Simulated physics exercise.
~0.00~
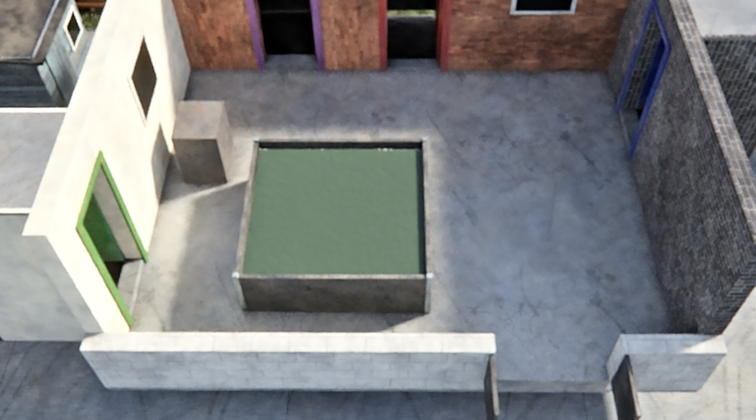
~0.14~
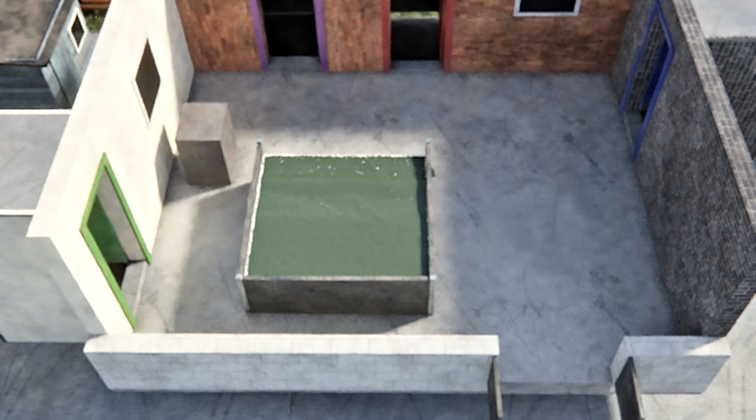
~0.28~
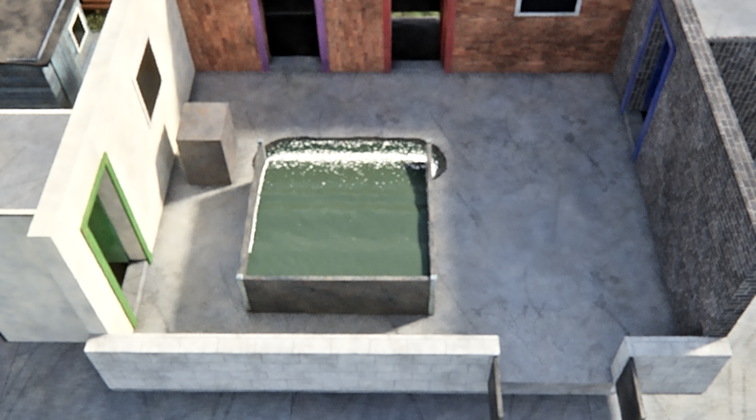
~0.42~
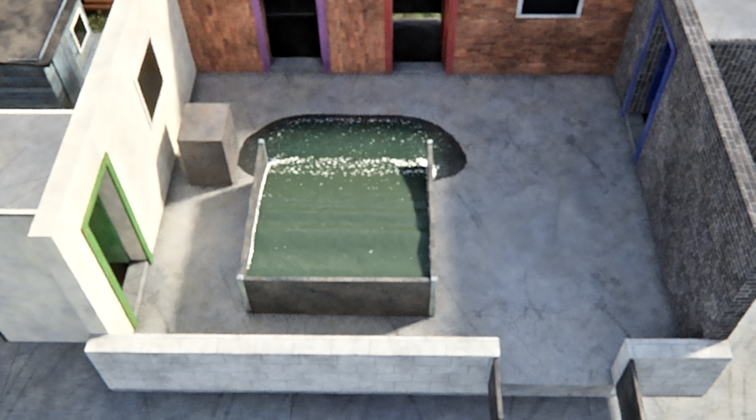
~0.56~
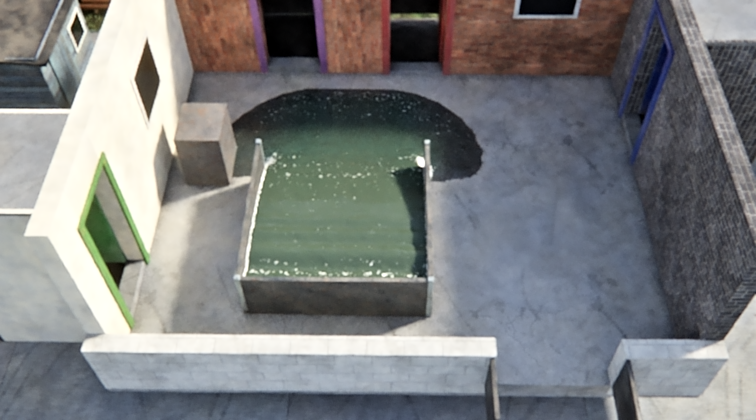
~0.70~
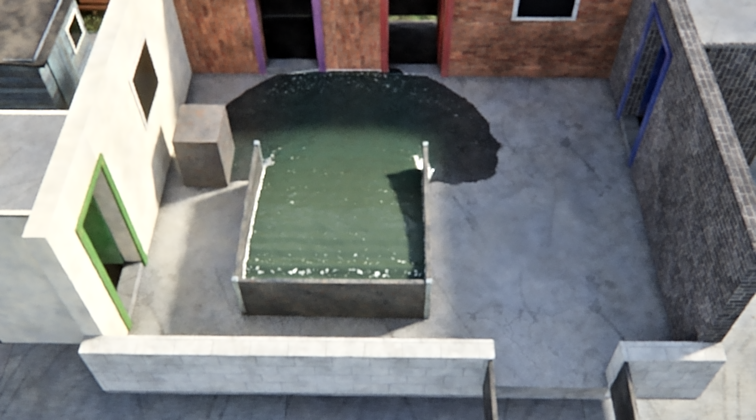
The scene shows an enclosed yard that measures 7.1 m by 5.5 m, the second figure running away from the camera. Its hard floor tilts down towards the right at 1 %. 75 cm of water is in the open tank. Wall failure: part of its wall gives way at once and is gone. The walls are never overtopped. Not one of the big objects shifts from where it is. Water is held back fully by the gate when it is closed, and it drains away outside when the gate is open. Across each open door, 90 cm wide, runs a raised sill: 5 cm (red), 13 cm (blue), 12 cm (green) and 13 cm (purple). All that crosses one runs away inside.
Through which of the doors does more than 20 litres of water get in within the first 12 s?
Outcome: At the red door I expect the water to rise above the limit; at the blue door I expect the water to rise above the limit; at the green door I expect the water to hold within the limit; at the purple door I expect the water to rise above the limit.
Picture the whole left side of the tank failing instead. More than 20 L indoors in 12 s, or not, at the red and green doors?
The red door comes out less than that and the green door more than that.
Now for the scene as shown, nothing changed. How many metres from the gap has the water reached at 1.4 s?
Distance: Approx. 3.8 m.
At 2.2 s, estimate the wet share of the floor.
Roughly 40 % of the floor.
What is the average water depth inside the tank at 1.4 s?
I'd put the mean depth near 40 centimetres.
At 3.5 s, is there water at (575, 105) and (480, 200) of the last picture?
I'd call them drenched and then spared.
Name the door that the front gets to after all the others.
The green door.
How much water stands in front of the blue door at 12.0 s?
9.5 cm.
After 1.4 s water covers 35 % of the floor and is deepest (48 cm) near (350, 83); red door 27 cm at the sill, 102 L in, blue door not reached, green door not reached, purple door 37 cm at the sill, 81 L in.
After 2.2 s water covers 40 % of the floor and is deepest (46 cm) near (193, 74); red door 33 cm at the sill, 292 L in, blue door not reached, green door not reached, purple door 37 cm at the sill, 219 L in.
After 3.5 s water covers 55 % of the floor and is deepest (33 cm) near (595, 79); red door 20 cm at the sill, 488 L in, blue door 19 cm at the sill, 7 L in, green door 4 cm at the sill, 0 L in, purple door 23 cm at the sill, 347 L in.
After 7.0 s water covers 95 % of the floor and is deepest (18 cm) near (609, 94); red door 10 cm at the sill, 619 L in, blue door 16 cm at the sill, 39 L in, green door 5 cm at the sill, 0 L in, purple door 9 cm at the sill, 391 L in.
After 12.0 s water covers 100 % of the floor and is deepest (12 cm) near (457, 85); red door 8 cm at the sill, 638 L in, blue door 9 cm at the sill, 51 L in, green door 3 cm at the sill, 0 L in, purple door 3 cm at the sill, 391 L in.
